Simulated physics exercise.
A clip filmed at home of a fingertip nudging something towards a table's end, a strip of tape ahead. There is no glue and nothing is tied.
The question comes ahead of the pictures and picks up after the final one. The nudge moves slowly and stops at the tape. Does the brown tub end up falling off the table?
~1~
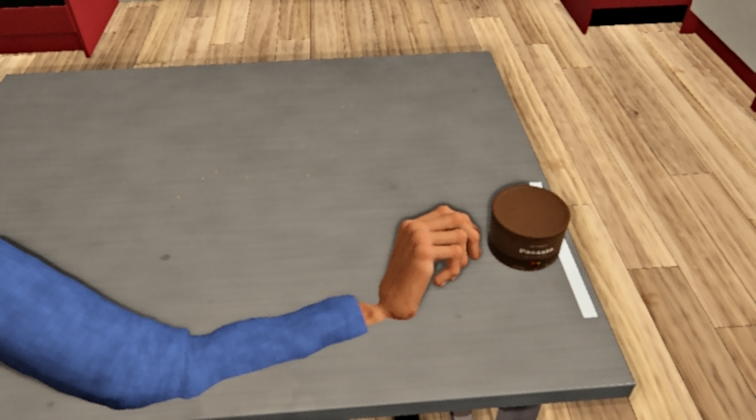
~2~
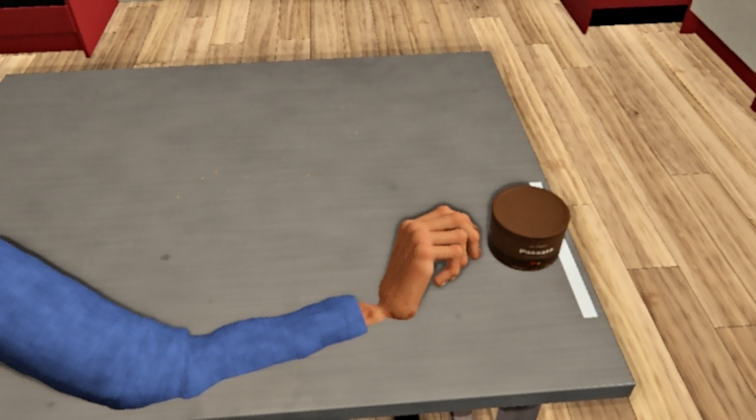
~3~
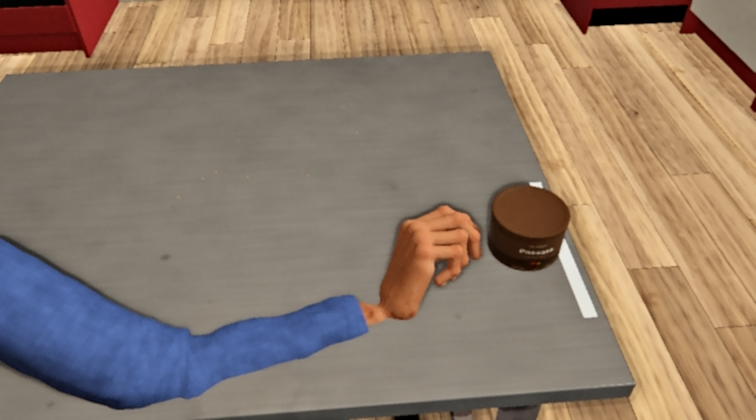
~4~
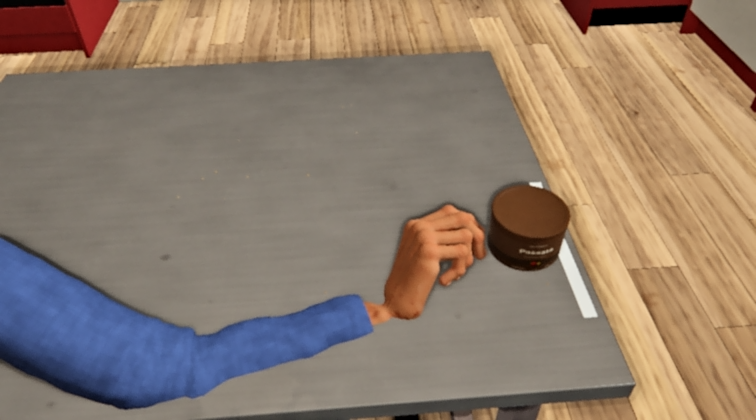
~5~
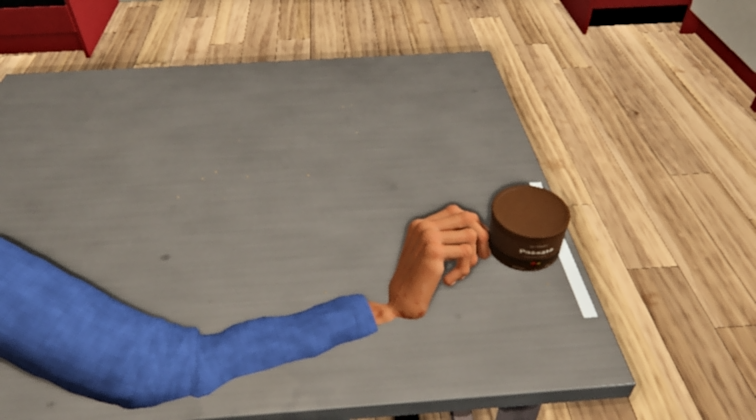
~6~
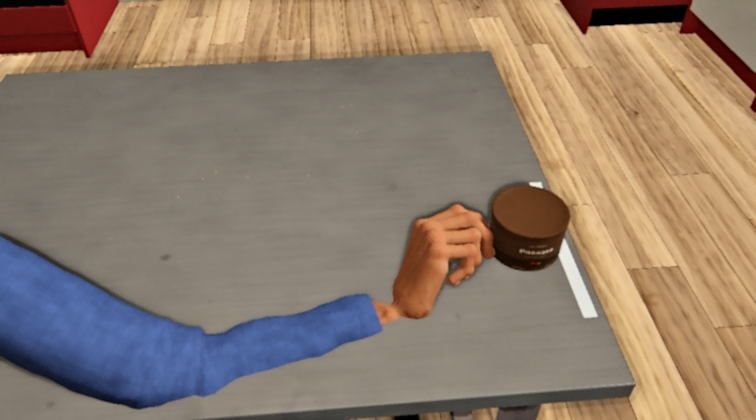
Yes, it falls off.
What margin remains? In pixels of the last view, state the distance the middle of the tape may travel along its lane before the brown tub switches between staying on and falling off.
Close to 28 pixels leftward.
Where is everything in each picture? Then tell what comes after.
In the first frame, brown tub (527, 228).
In the second frame, brown tub (526, 228).
In the third frame, brown tub (526, 228).
In the fourth frame, brown tub (527, 228).
In the fifth frame, brown tub (526, 228).
In the sixth frame, brown tub (526, 228).
Then, 1.52 s later than the last frame, brown tub tilted by 48° near (613, 247).
When it is over, the brown tub goes over the edge.
